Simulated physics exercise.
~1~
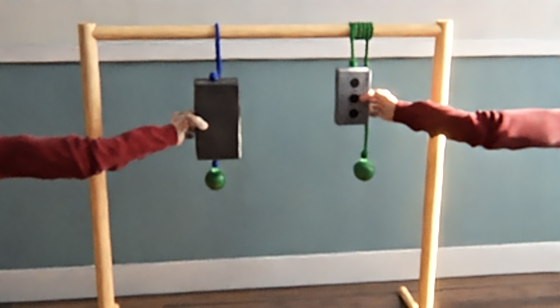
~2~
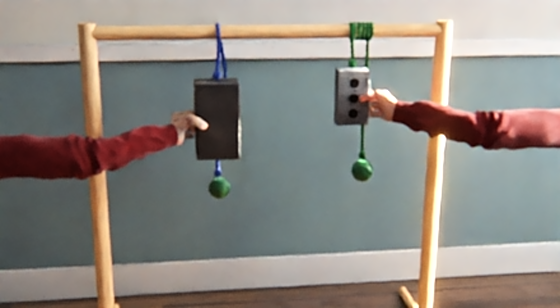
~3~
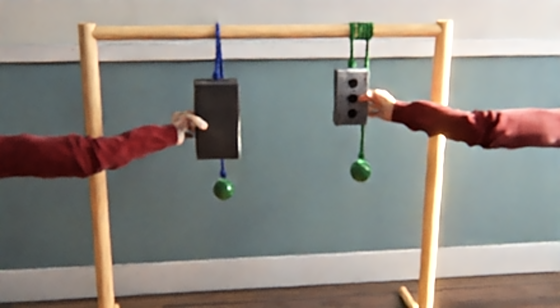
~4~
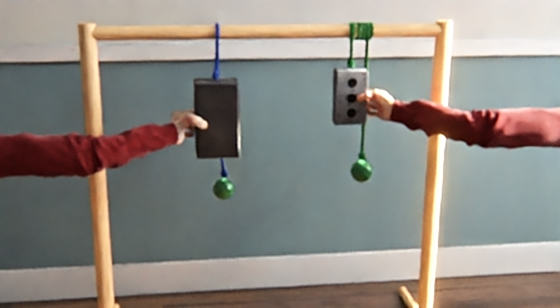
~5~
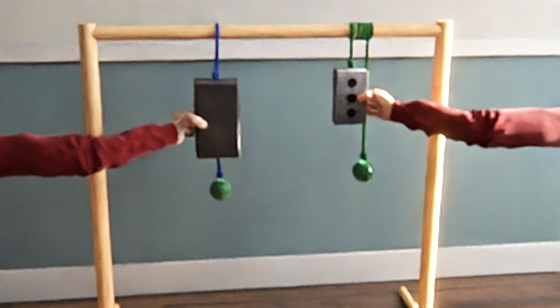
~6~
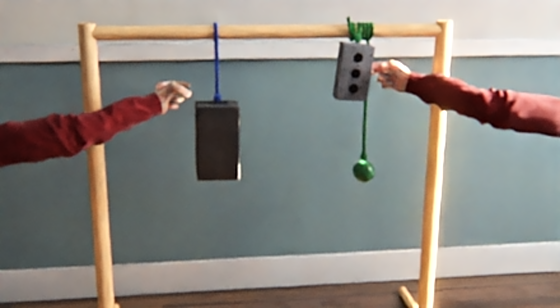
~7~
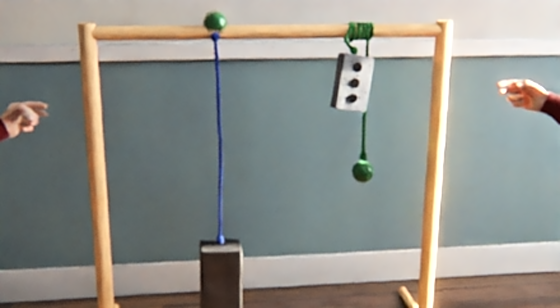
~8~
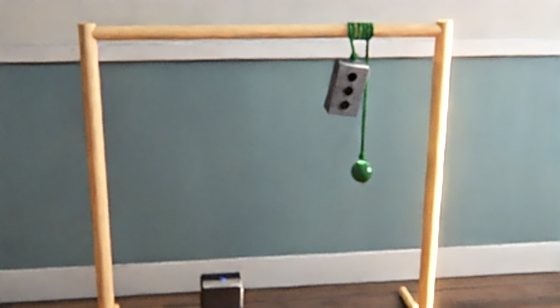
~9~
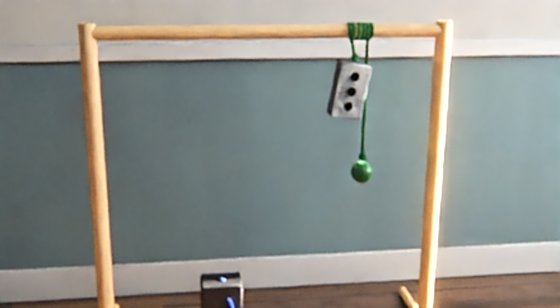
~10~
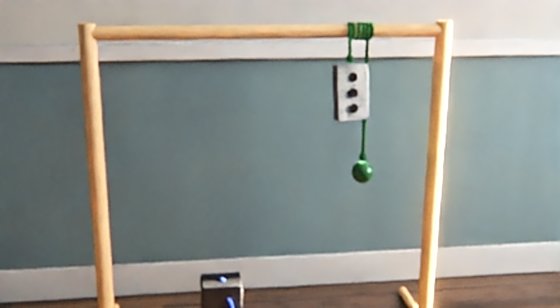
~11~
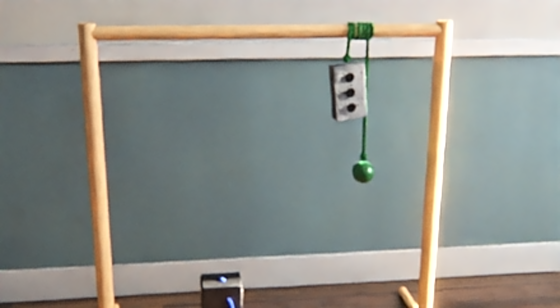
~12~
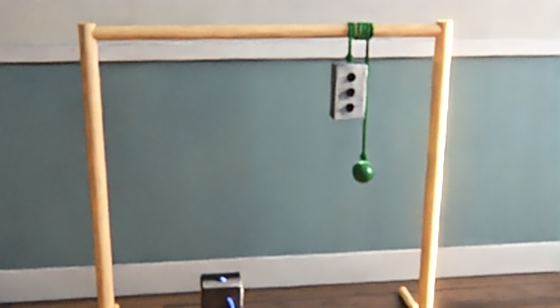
In this clip, two hands hold a black case on a blue rope and a grey block on a green rope, each with a green ball, then let go; the case drops to the floor, pulling its rope over the rail, while the block stays hanging.
